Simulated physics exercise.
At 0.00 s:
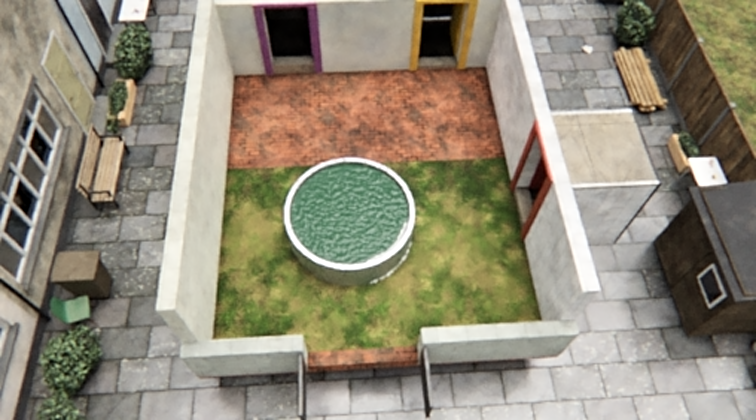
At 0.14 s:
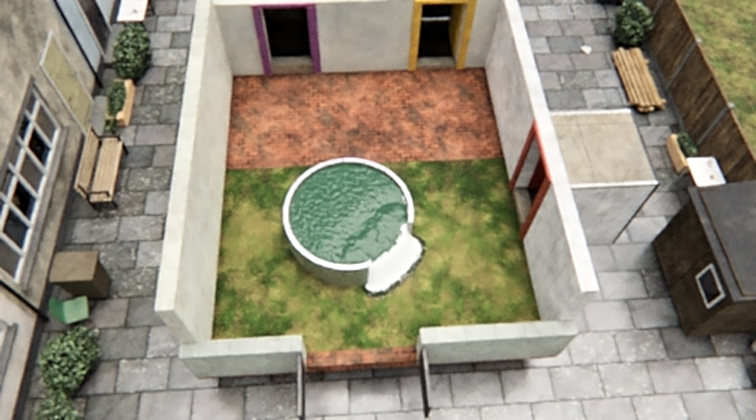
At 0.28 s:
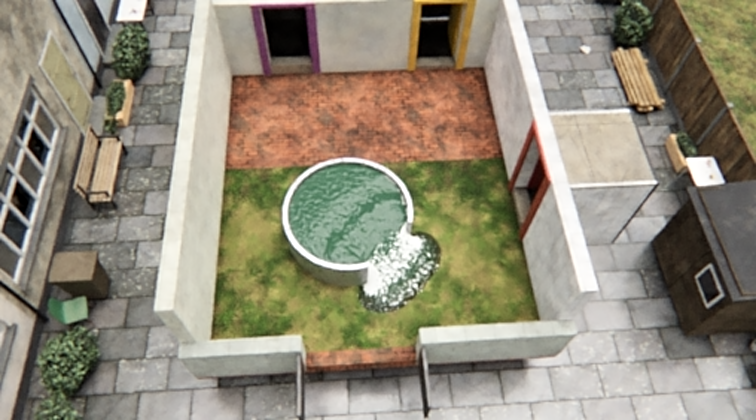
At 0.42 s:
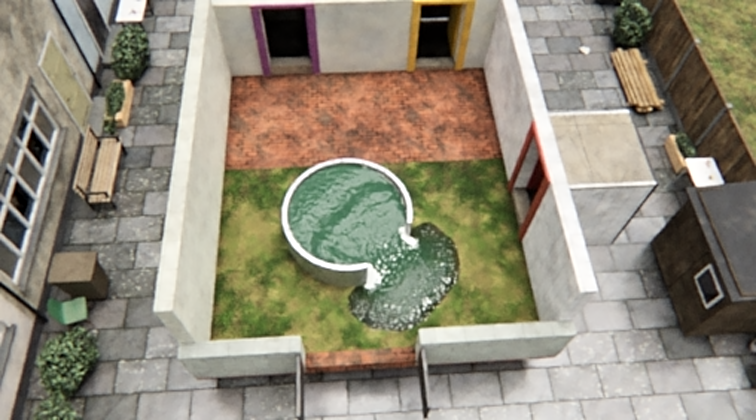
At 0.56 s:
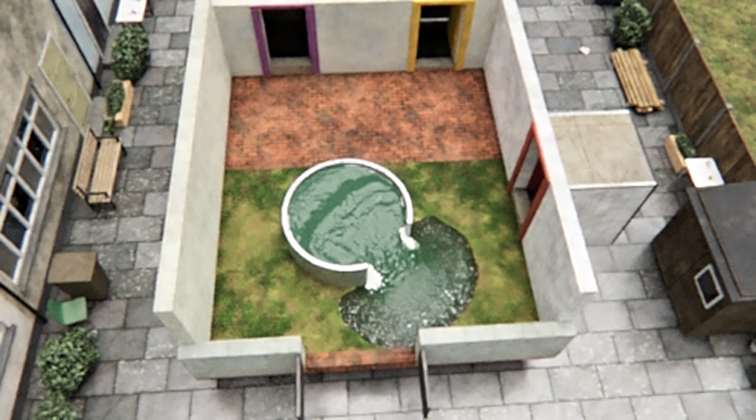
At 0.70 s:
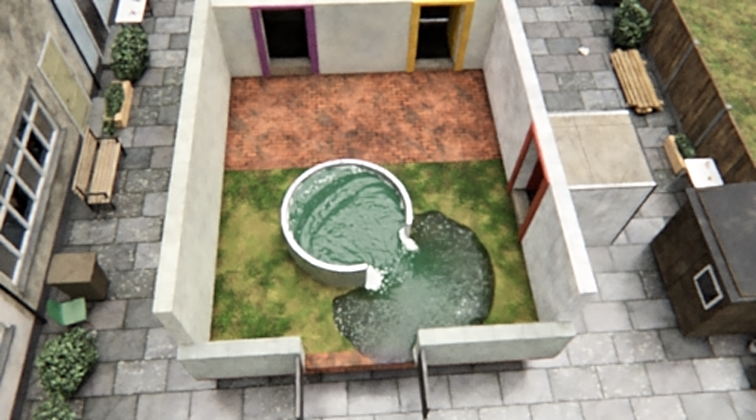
A round tank of green water burst open on its lower right side in a walled garden, and water gushed through the gap, spreading across the grass toward the near wall.
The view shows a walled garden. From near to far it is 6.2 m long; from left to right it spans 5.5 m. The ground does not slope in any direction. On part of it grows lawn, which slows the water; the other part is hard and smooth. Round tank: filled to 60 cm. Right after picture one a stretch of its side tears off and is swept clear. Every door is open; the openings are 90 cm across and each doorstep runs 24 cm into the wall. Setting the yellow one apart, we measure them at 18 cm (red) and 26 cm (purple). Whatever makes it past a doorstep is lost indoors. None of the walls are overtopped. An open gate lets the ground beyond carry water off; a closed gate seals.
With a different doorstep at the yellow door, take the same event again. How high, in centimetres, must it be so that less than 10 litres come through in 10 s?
It must be about 7.5 cm high.
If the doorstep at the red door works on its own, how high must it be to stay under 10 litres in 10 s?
At red, about 9.0 cm.
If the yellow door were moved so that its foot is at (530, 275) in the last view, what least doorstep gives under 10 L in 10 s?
It needs about 22 cm.
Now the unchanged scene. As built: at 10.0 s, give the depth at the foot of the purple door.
Some 4.0 centimetres.
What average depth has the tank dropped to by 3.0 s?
The mean depth is roughly 25 cm.
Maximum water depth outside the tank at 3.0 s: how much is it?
Roughly 26 cm.
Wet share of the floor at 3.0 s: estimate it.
Some 25 in a hundred.
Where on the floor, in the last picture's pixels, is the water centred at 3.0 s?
The water is centred around (414, 259) in the last picture's pixels.
After 1.4 s water covers 20 % of the floor, deepest (30 cm) near (431, 346); it has not reached the yellow door.
After 3.0 s water covers 25 % of the floor, deepest (26 cm) near (527, 340); it has not reached the yellow door.
After 10.0 s water covers 90 % of the floor, deepest (8 cm) near (231, 92); 7 cm at the yellow door, 0 litres in over its 11 cm doorstep.
At the yellow door as built, the water arrived by 4.9 s and peaked near 10 cm at 5.8 s.
With a doorstep of 6.5 cm, 18 litres would have come in within the 10 s; with 9 cm, 1 litre. So under 10 litres takes about 7.5 cm.
